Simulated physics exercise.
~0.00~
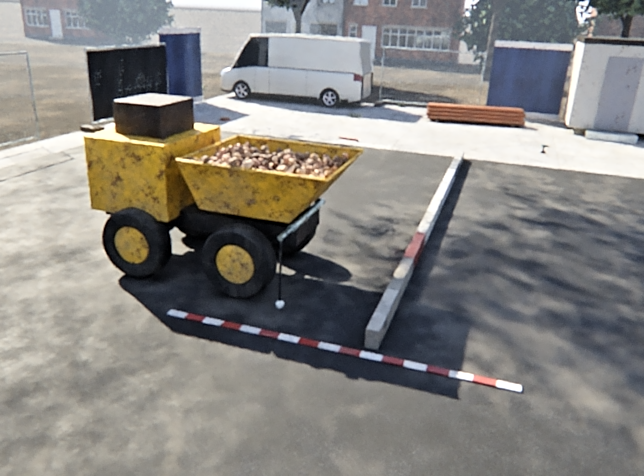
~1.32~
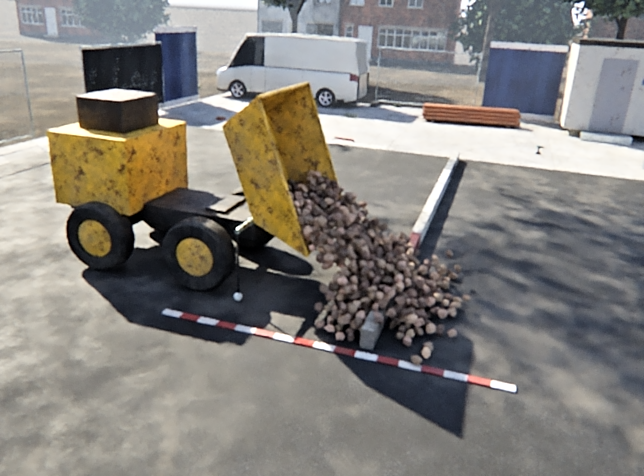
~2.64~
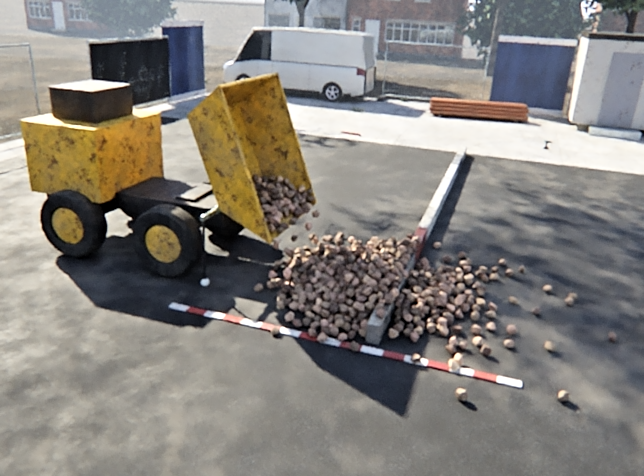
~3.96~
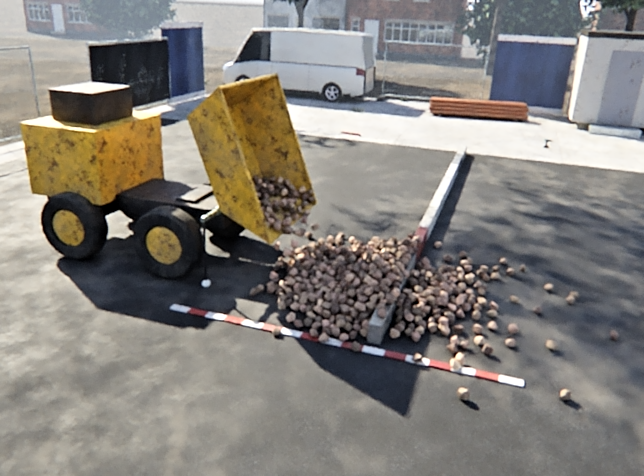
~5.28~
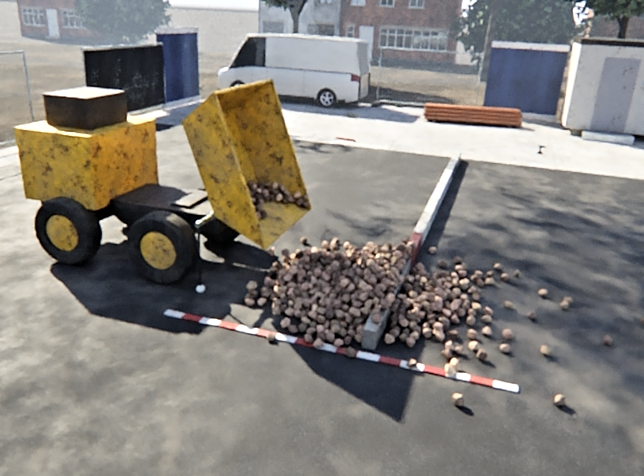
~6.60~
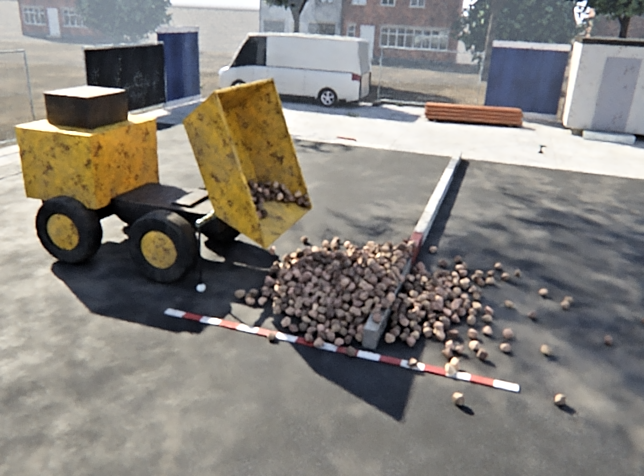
A yellow dumper tipped its skip steeply and rolled back to the left as brown stones poured out over a low kerb, leaving most heaped on the near side, some scattered beyond it, and a few still in the raised skip.
